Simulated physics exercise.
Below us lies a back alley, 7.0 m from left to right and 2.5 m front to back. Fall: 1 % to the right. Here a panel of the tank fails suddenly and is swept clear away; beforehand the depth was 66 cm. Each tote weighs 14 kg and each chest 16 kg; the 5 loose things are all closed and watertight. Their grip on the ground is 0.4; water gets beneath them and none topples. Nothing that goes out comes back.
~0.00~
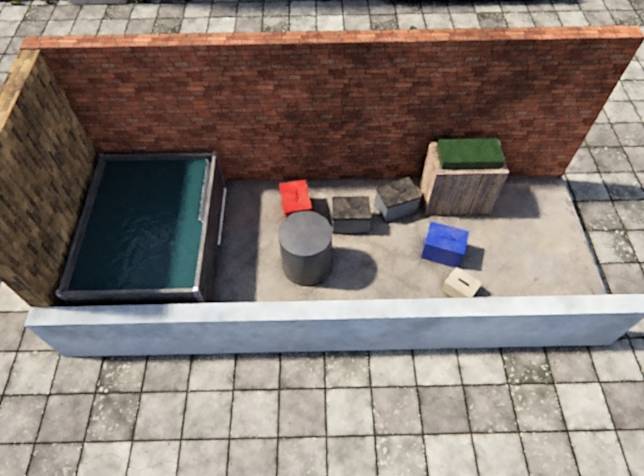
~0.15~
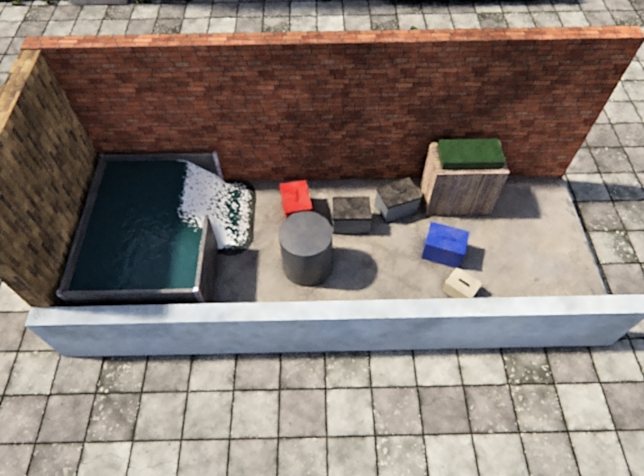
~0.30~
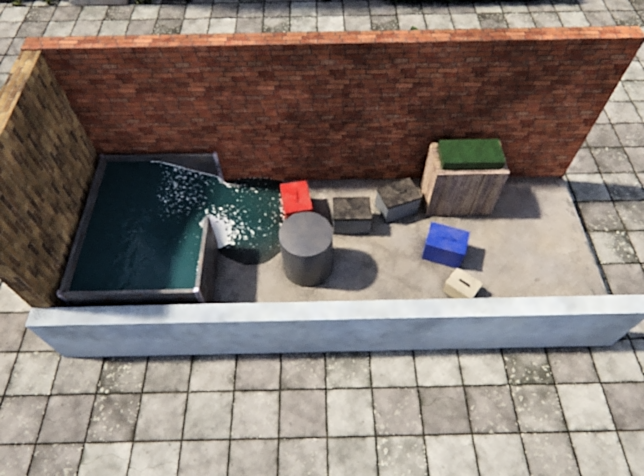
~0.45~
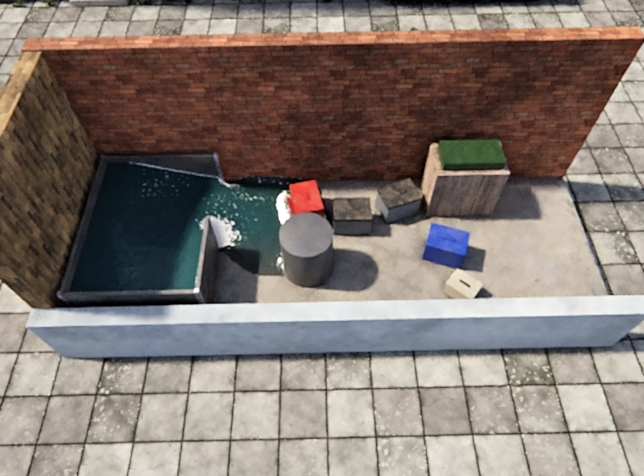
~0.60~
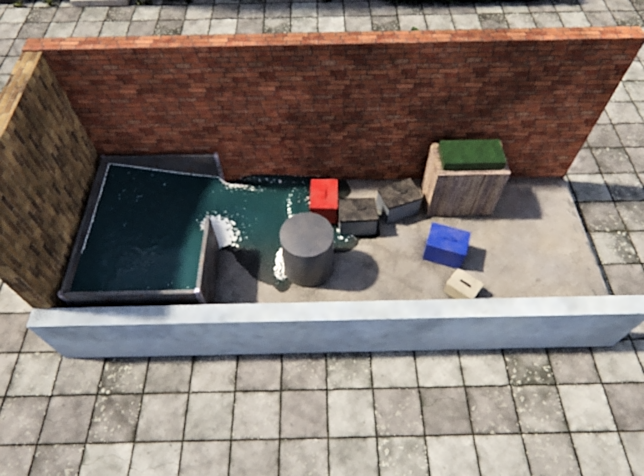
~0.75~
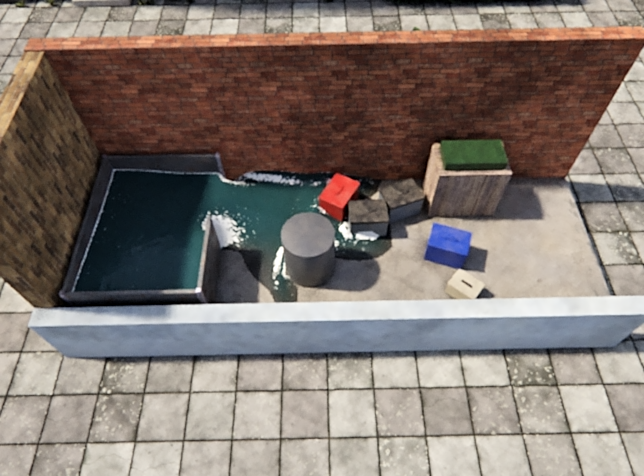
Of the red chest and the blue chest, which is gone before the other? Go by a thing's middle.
I would say the blue one.
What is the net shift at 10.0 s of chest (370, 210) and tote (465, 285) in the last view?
Washed out, gone out.
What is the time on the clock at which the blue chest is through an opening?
It gets out at about 3.0 s.
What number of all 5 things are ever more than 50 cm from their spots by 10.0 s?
Count: 5.
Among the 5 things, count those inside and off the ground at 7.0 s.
The count is 0.
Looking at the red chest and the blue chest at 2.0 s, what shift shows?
Close to 150 cm for the first and 80 cm for the second.
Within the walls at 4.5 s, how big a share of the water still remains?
74 %.
After 2.0 s the red chest is near (397, 170), 1.5 m from its start, afloat; the blue chest is near (503, 253), 0.7 m from its start, aground; 0 of 5 are out; 3 afloat.
After 4.5 s the red chest is near (459, 280), 2.6 m from its start, afloat; the blue chest has gone out (at 2.8 s); 3 of 5 are out; 2 afloat.
After 7.0 s the red chest has gone out (at 6.6 s); the blue chest has gone out (at 2.8 s); 5 of 5 are out; 0 afloat.
After 10.0 s the red chest has gone out (at 6.6 s); the blue chest has gone out (at 2.8 s); 5 of 5 are out; 0 afloat.
